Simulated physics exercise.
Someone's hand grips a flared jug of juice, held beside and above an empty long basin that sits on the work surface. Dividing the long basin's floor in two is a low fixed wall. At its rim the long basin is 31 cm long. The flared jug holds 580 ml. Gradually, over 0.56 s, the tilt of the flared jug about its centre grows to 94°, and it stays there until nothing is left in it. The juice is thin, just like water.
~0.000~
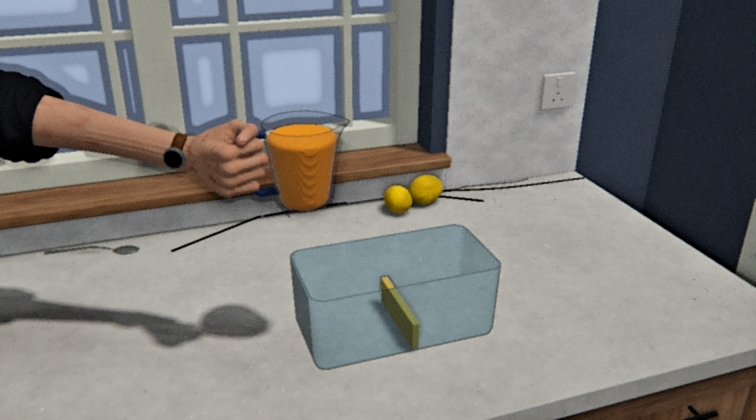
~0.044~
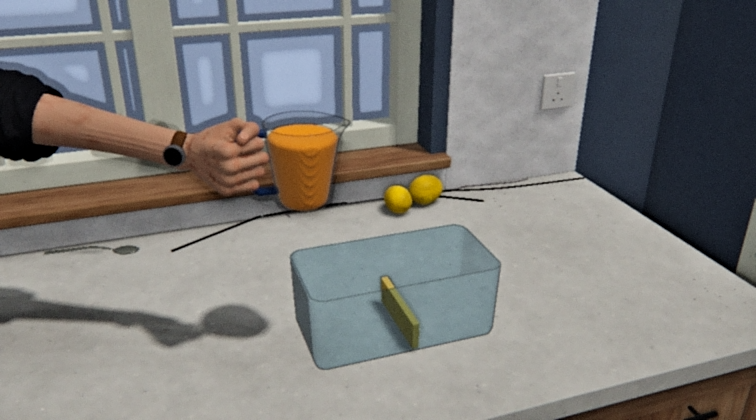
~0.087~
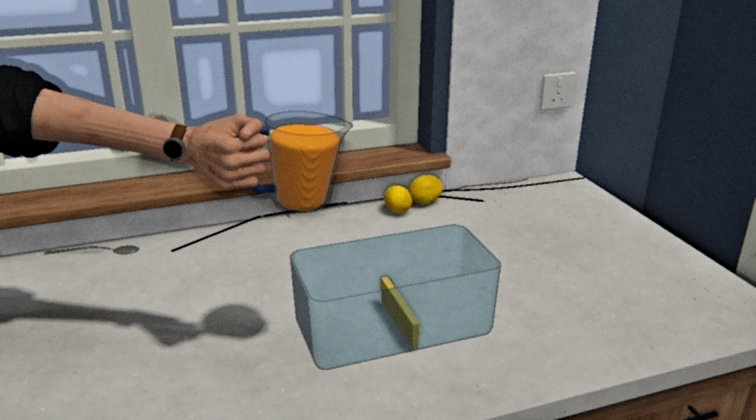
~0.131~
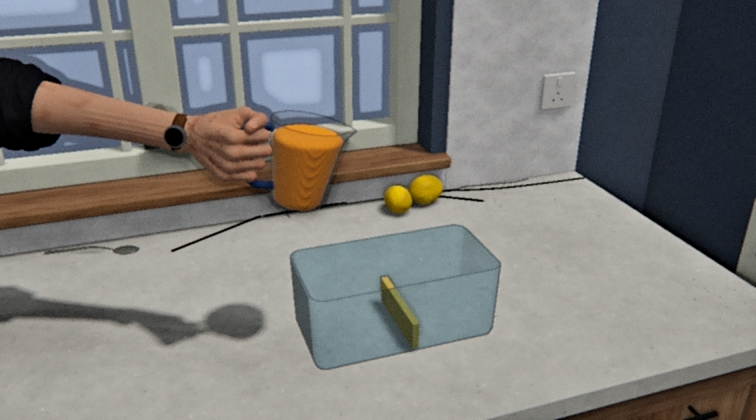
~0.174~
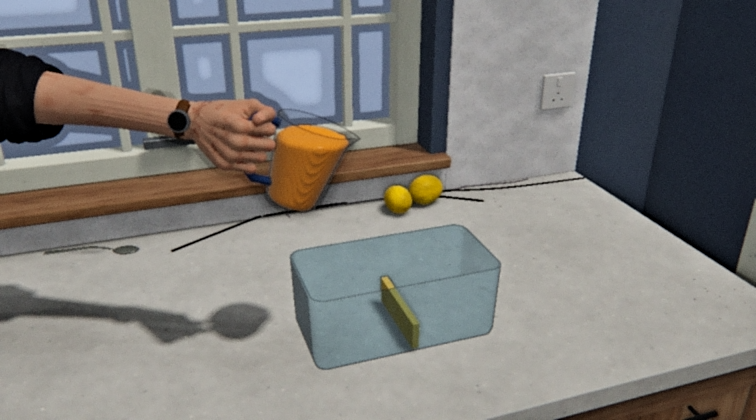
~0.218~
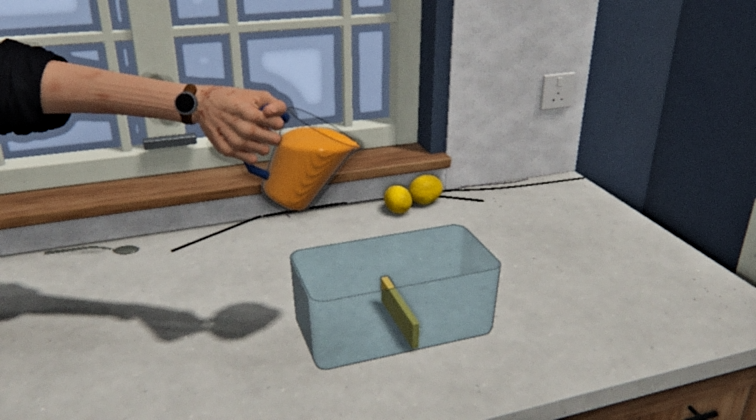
A hand tilts a jug of orange juice rightward beside a clear, empty basin.
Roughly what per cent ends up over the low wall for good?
About 63 in every hundred.
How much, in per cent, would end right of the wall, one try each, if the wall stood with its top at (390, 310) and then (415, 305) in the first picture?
85 then 10 %.
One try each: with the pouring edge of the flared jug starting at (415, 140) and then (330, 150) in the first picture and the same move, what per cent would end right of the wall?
It comes to 75 per cent, and then 5 per cent.
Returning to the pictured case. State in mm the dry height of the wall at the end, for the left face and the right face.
Left side: Around 40 mm. Right side: Around 30 mm.
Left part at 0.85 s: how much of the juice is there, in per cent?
The left part holds close to 28 per cent.
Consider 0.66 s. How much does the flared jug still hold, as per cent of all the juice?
Roughly 20 per cent.
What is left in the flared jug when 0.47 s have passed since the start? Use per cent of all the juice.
About 56 percent.
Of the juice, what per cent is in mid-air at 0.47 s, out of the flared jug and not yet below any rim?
About 34 per cent.
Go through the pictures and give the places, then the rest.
In the first frame, it leans 0°; its right rim is at (349, 119); the juice meets the walls at (266, 139) and (335, 130); the long basin's rim runs from (300, 277) to (482, 245); the wall's top is at (399, 300).
In the second frame, it leans 1°; its right rim is at (350, 120); the juice meets the walls at (267, 138) and (336, 131).
In the third frame, it leans 6°; its right rim is at (353, 123); the juice meets the walls at (269, 136) and (338, 132).
In the fourth frame, it leans 12°; its right rim is at (357, 129); the juice meets the walls at (273, 135) and (342, 134).
In the fifth frame, it leans 21°; its right rim is at (360, 137); the juice meets the walls at (277, 137) and (347, 136).
In the sixth frame, it leans 31°; its right rim is at (363, 147); the juice meets the walls at (277, 147) and (355, 140).
Then, 0.47 s in, the tilt is 88° and 57 per cent is still to pour, 1 is left of the wall and 8 right of it.
Then, 0.66 s in, the tilt is 94° and 20 per cent is still to pour, 21 is left of the wall and 36 right of it.
Then, 0.85 s in, the tilt is 94° and 4 per cent is still to pour, 27 is left of the wall and 61 right of it.
Then, 1.06 s in, the tilt is 94° and 1 per cent is still to pour, 34 is left of the wall and 63 right of it.
Finally, 35 per cent lies left of the wall, 63 right of it and 2 outside.
